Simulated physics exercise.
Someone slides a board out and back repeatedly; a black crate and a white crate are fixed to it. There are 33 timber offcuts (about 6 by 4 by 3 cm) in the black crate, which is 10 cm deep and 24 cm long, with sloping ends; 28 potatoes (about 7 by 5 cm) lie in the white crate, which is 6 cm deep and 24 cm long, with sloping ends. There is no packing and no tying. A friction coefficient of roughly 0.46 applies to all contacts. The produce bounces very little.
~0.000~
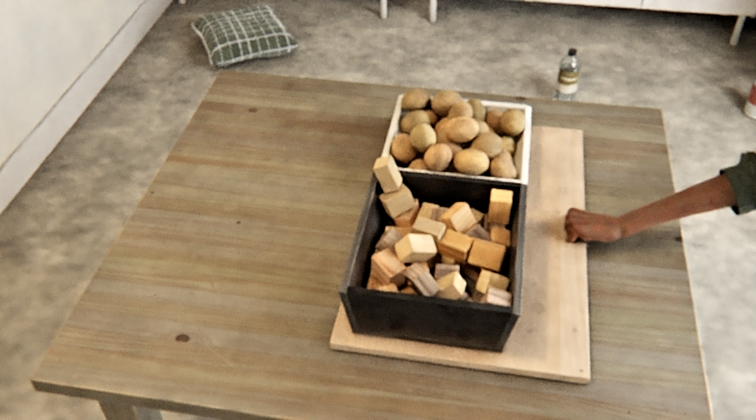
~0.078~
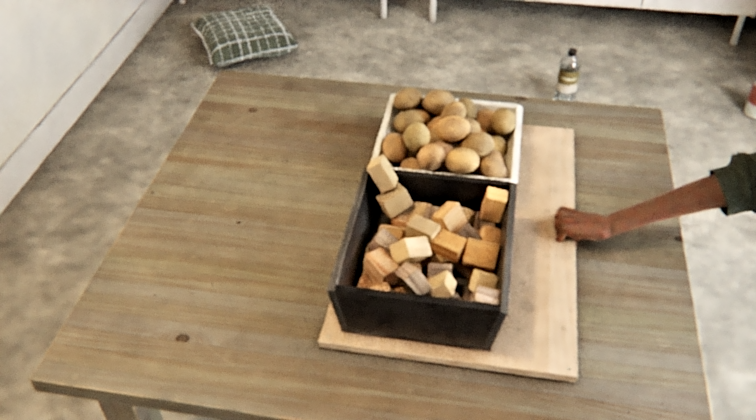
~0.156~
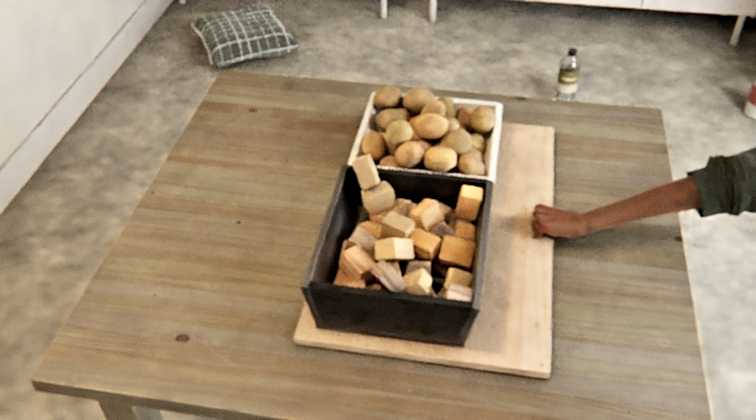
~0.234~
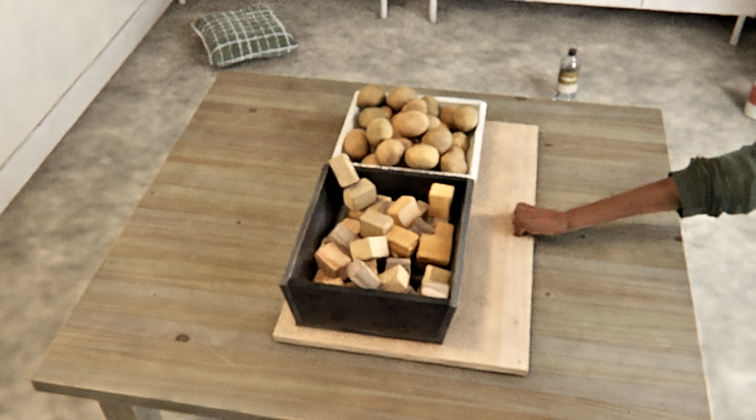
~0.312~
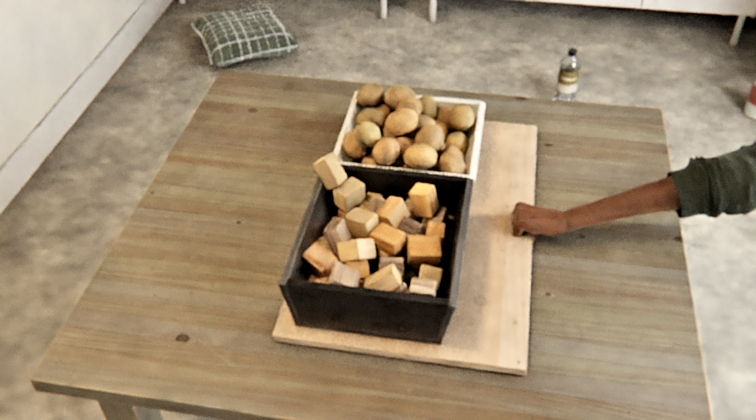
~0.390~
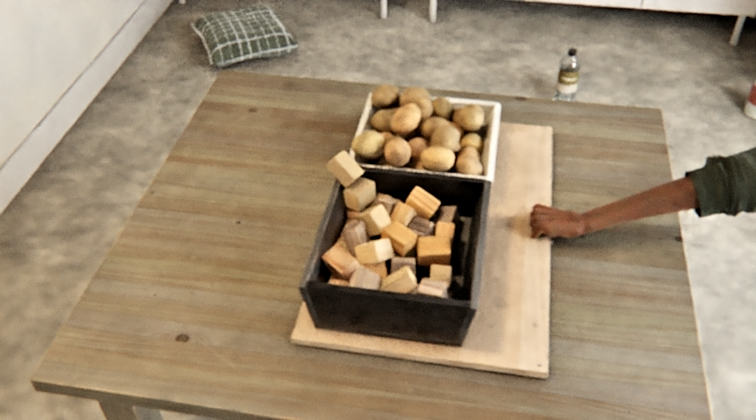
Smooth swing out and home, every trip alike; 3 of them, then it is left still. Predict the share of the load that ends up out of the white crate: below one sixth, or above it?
Below one sixth.
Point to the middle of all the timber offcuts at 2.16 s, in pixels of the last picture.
(441, 260).
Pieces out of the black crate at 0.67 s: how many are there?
Black crate - close to 0.
After 0.67 s, black crate 33 in, 0 out and white crate 28 in, 0 out.
After 1.03 s, black crate 33 in, 0 out and white crate 28 in, 0 out.
After 1.52 s, black crate 33 in, 0 out and white crate 27 in, 1 out.
Outcome (at 2.16 s), black crate 33 in, 0 out and white crate 27 in, 1 out. Asked share, 1 of 28, 4 per cent.
